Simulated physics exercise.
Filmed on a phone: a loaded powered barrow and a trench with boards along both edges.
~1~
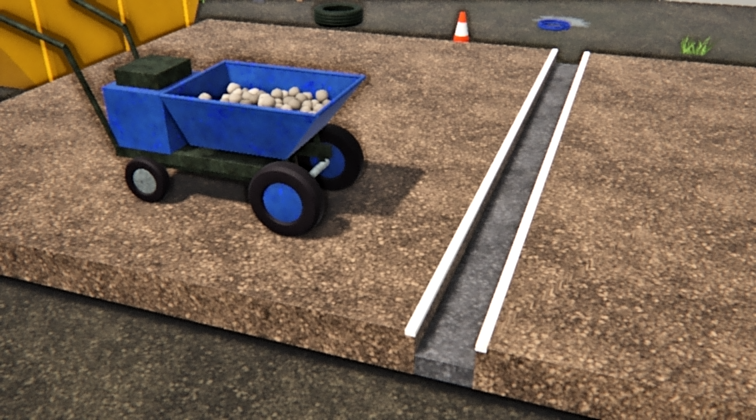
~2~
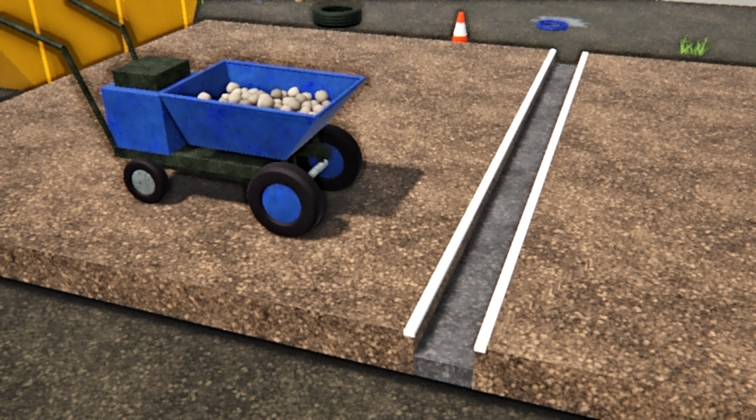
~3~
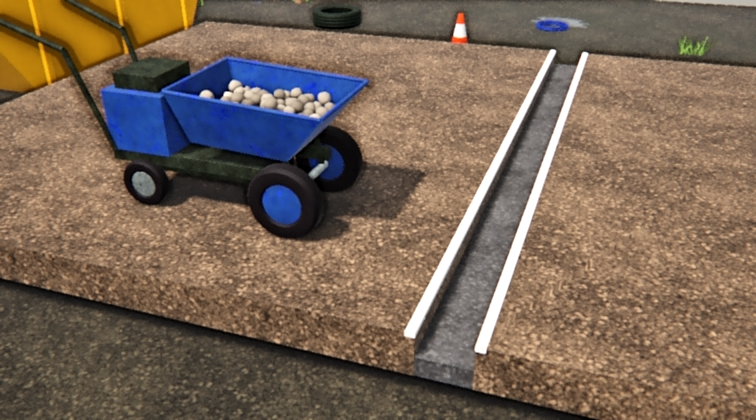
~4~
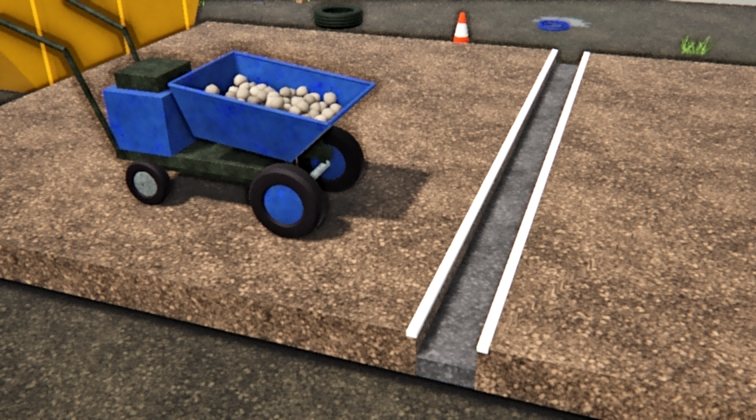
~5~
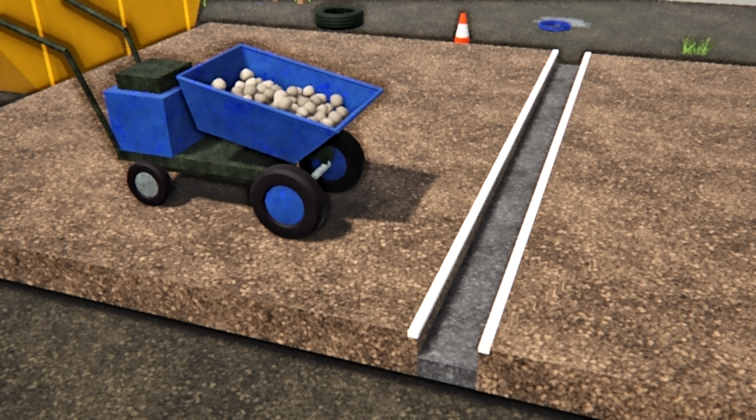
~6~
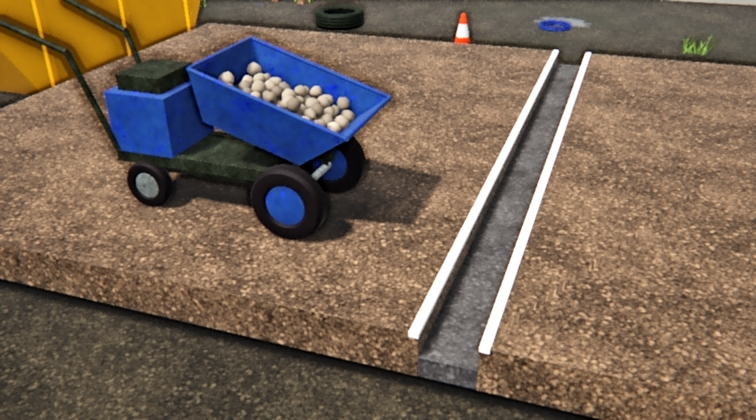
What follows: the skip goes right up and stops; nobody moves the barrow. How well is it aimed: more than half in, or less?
Between the edges lies less than half of the load.
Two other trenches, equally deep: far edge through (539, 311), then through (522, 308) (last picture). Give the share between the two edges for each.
About 30 and 30 per cent.
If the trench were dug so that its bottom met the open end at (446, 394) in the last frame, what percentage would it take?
Close to 30 per cent.
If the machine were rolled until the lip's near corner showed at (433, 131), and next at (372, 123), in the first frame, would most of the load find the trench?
First under half, then over half.
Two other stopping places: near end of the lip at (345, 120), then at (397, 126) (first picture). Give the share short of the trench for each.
First some 20, then 0 per cent.
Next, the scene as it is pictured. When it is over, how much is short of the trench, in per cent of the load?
Near 45 %.
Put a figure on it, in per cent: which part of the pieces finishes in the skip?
Near 25 %.
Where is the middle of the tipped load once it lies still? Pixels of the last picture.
At about (449, 230).
Soon after the last picture, skip tipped steeply; all in the skip.
A little later, skip tipped right over; about two thirds in the skip; about a quarter short of the trench; a stray few falling.
Later still, skip tipped right over; about a quarter in the skip; about half short of the trench; about a quarter in or heaped over the trench.
At rest, skip tipped right over; about a quarter in the skip; about half short of the trench; about a third in or heaped over the trench; none beyond it.
